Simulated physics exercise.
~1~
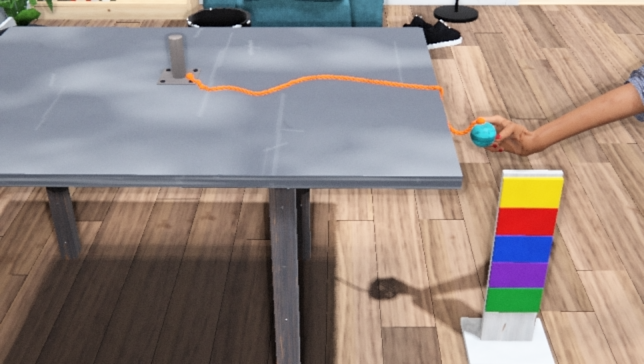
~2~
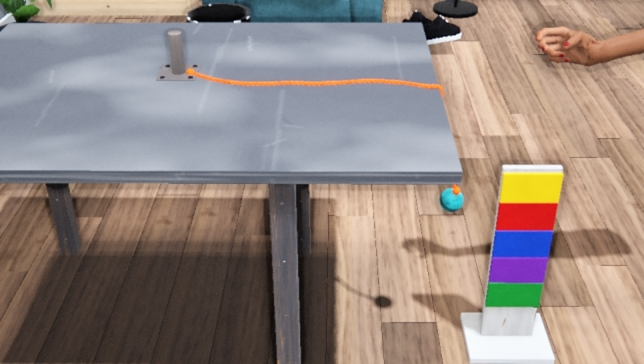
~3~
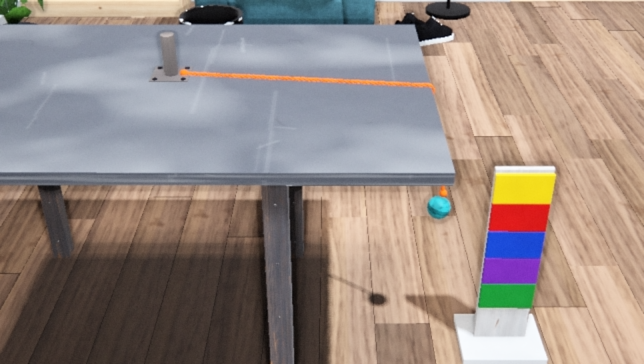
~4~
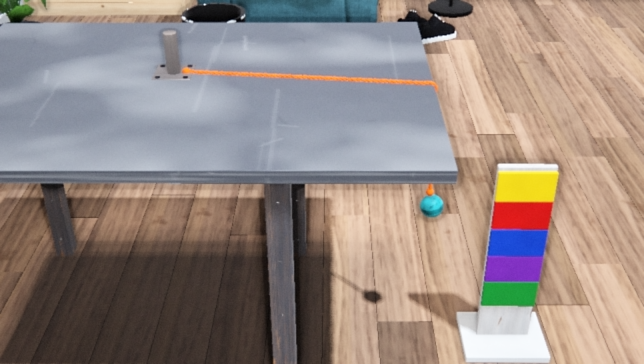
A turquoise ball drops from a hand and hangs by its cord, level with red.
